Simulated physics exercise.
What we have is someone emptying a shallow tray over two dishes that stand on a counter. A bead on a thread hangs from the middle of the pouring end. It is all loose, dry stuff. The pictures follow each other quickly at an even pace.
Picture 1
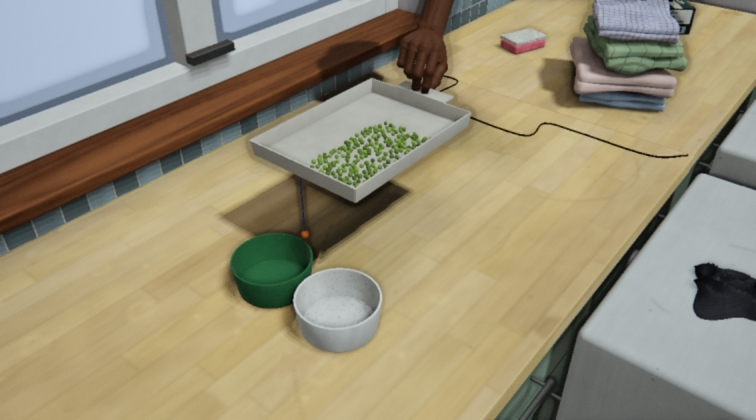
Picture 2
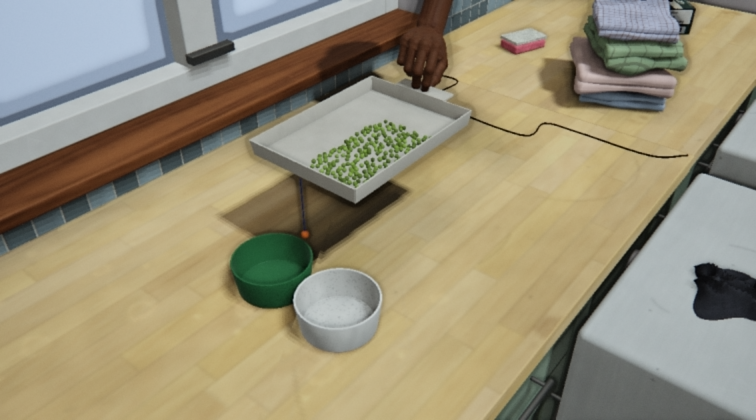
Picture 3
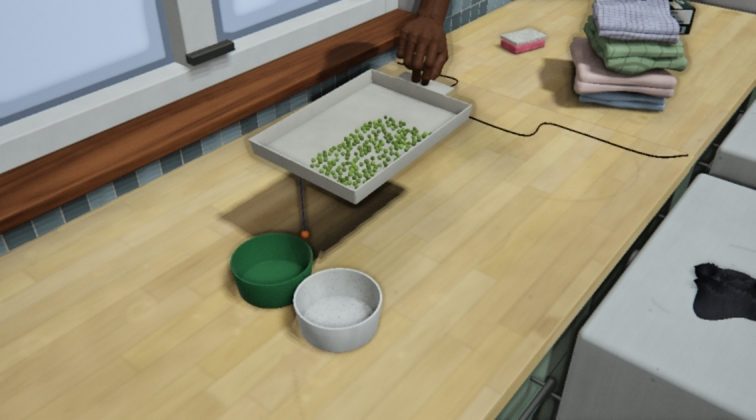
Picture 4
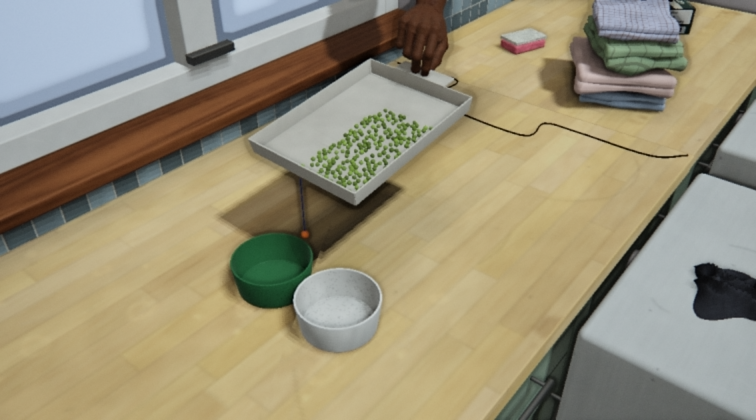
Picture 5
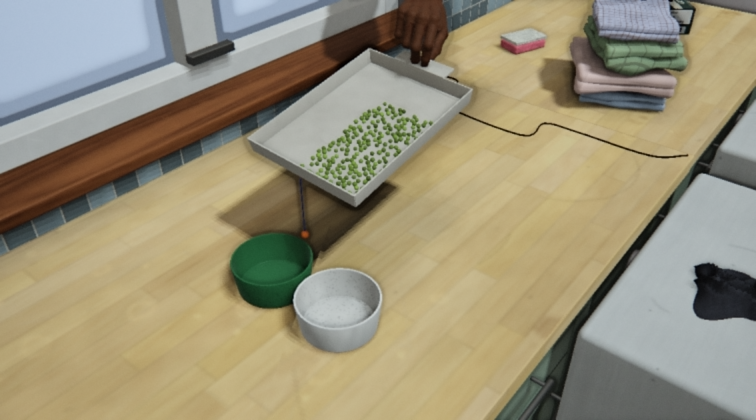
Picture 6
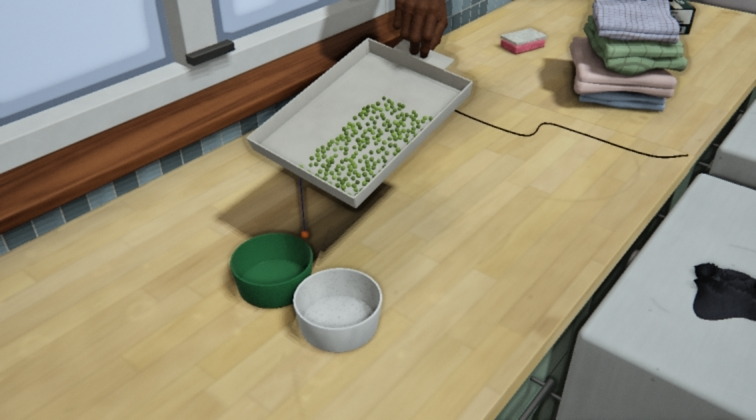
On a wooden counter, a hand gradually raised the far end of a shallow tray of green peas above a green dish and a white one, and the near edge dipped slightly toward its right corner.
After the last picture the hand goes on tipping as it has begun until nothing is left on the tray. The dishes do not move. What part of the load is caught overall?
Caught overall: More than half.
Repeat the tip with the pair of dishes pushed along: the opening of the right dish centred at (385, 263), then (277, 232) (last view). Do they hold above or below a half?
First the smaller part, then not half.
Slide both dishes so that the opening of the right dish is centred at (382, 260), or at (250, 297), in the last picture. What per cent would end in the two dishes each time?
First some 40, then 0 per cent.
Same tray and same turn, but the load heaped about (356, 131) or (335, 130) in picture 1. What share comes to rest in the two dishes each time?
Near 70 % and 70 %.
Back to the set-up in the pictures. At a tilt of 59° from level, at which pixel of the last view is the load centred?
Near (349, 173).
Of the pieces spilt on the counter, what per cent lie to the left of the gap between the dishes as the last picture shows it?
Close to 0 per cent.
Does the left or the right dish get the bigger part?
It is the right-hand dish.
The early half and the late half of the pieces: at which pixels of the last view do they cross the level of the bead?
Early half (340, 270), late half (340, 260).
Soon, tray tipped steeply; nearly all on the tray; a stray few in the air.
A while on, tray tipped right over; nearly all on the tray; a stray few in the right dish.
Towards the end, tray tipped past a quarter turn; most in the right dish; a small part in the left dish; about a quarter outside both.
Finally, tray tipped past a quarter turn; most in the right dish; a small part in the left dish; about a quarter outside both.
